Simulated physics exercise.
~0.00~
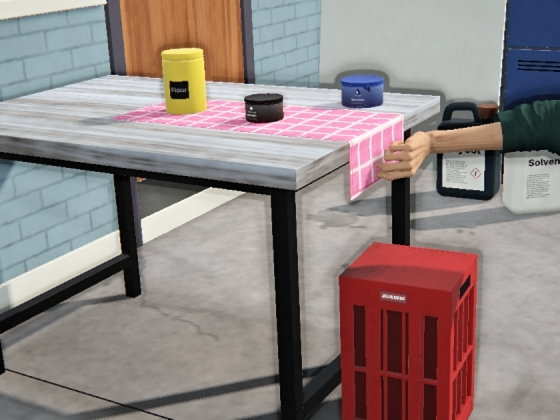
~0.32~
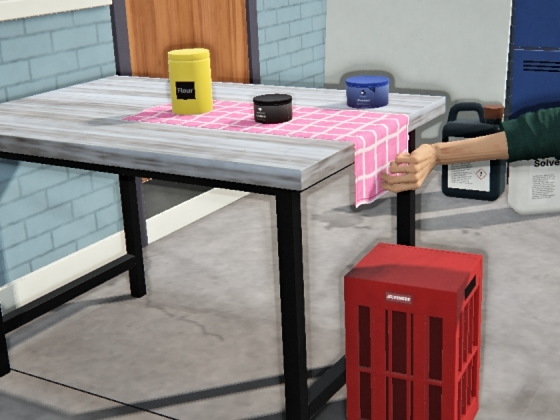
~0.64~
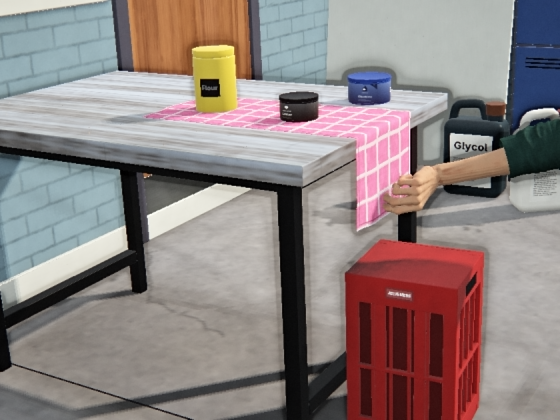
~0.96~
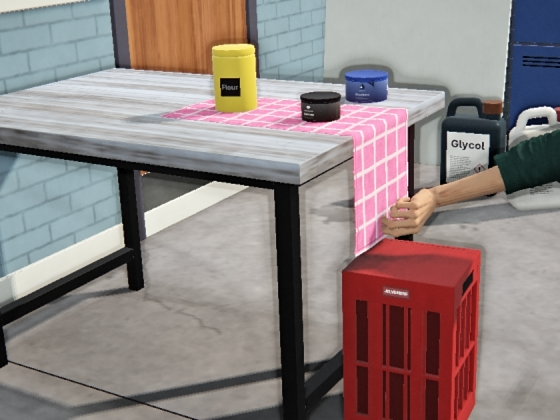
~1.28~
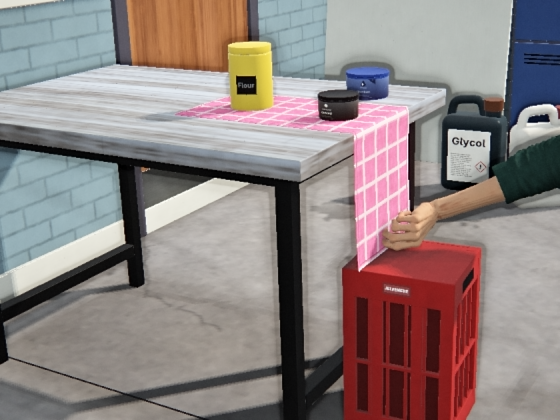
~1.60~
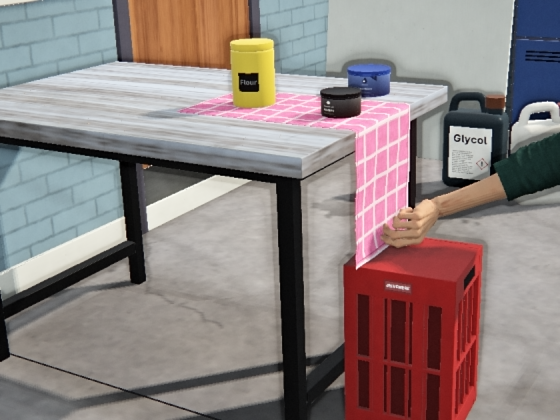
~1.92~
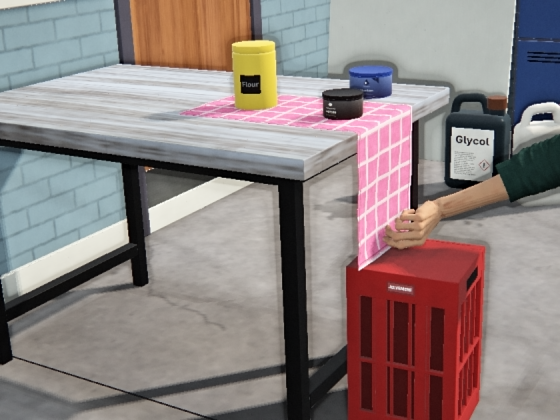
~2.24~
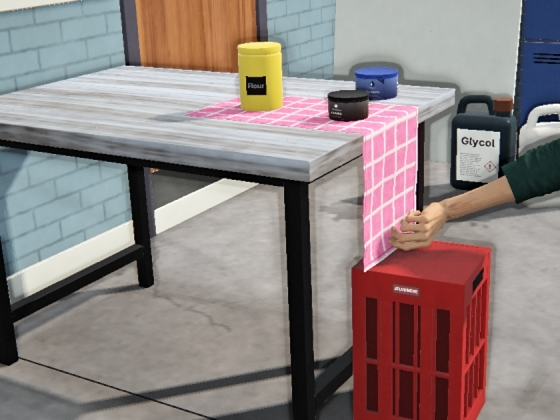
At first, a hand at the right grips the end of a pink checked tea towel hanging off a workbench above a red crate, with a yellow canister, a black tub and a blue tub on top. The hand draws the cloth down, and its hem sinks lower. The black tub and the upright canister then ride to the right with the cloth, while the blue tub stays put. The hem reaches the crate and the hand holds it there. Finally, everything rests still, with both tubs and the standing canister on the table.
